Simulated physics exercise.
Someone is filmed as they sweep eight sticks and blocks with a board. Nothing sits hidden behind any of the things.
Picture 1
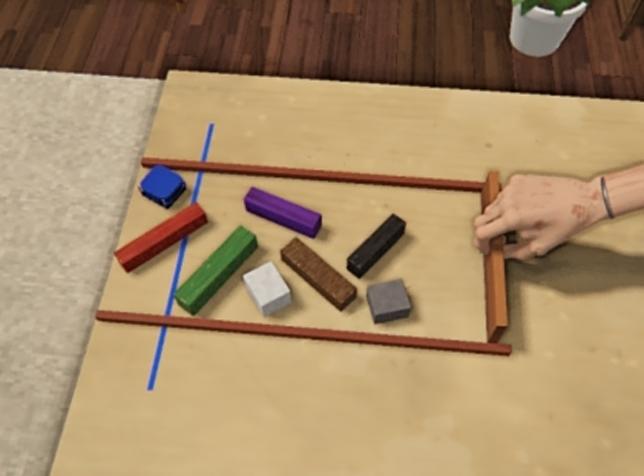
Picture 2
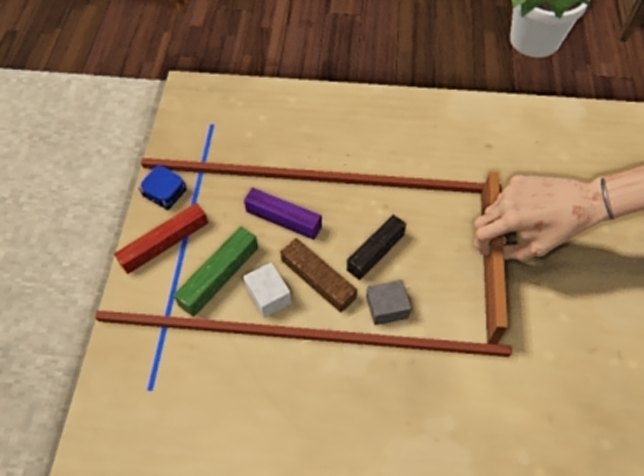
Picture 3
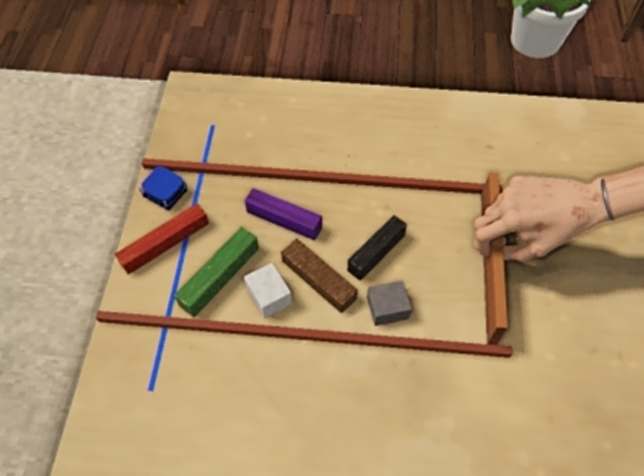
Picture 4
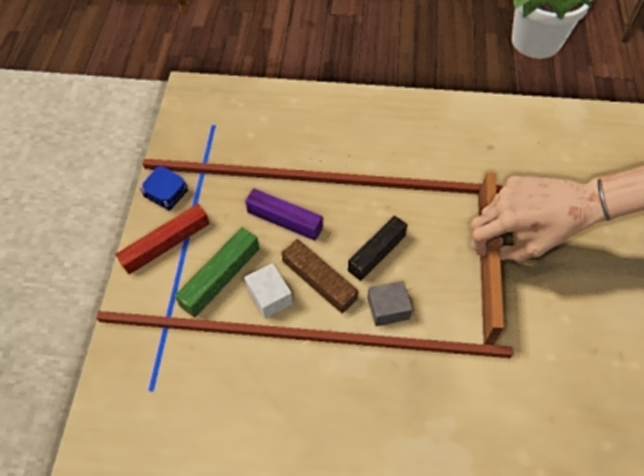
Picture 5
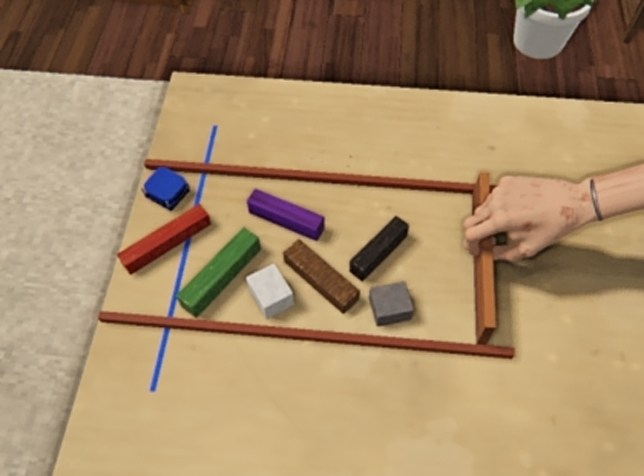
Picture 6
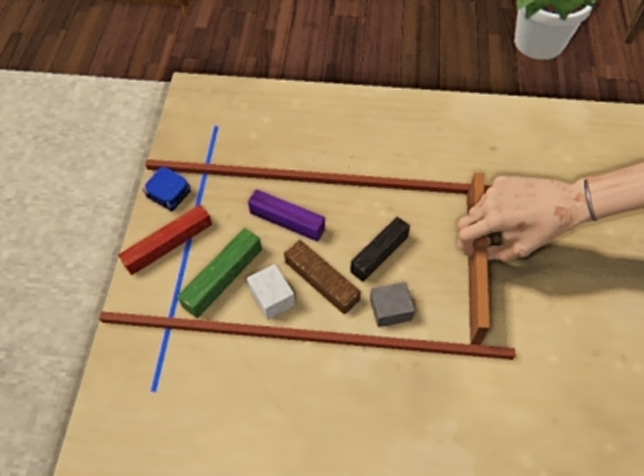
A hand slowly sliding a wooden board slightly left between two rails, while the coloured sticks and blocks ahead lie still.
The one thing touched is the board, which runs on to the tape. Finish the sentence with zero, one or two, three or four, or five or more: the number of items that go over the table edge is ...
The number of items that go over the table edge is three or four.
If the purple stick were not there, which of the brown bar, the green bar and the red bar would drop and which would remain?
Well, the brown bar is left in place, the green bar topples off and the red bar topples off.
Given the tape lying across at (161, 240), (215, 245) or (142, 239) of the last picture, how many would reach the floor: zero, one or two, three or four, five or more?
Trial 1 - five or over; trial 2 - either one or two; trial 3 - more than four.
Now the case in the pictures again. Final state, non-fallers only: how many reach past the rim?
Count: 1.
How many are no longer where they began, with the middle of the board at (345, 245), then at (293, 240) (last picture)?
At the first place 4, at the second 6.
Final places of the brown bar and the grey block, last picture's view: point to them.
The brown bar at (137, 255), the grey block at (159, 281).
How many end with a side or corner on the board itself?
Count: 2.
Soon after, none off yet; blue case at rest near (167, 189); red bar at rest near (167, 239); green bar at rest near (221, 272).
Then, none off yet; blue case at rest near (167, 189); red bar at rest near (167, 239); green bar moved a little near (185, 260).
At rest, the number that fall off is three or four; fallen, white block, green bar, red bar and blue case.
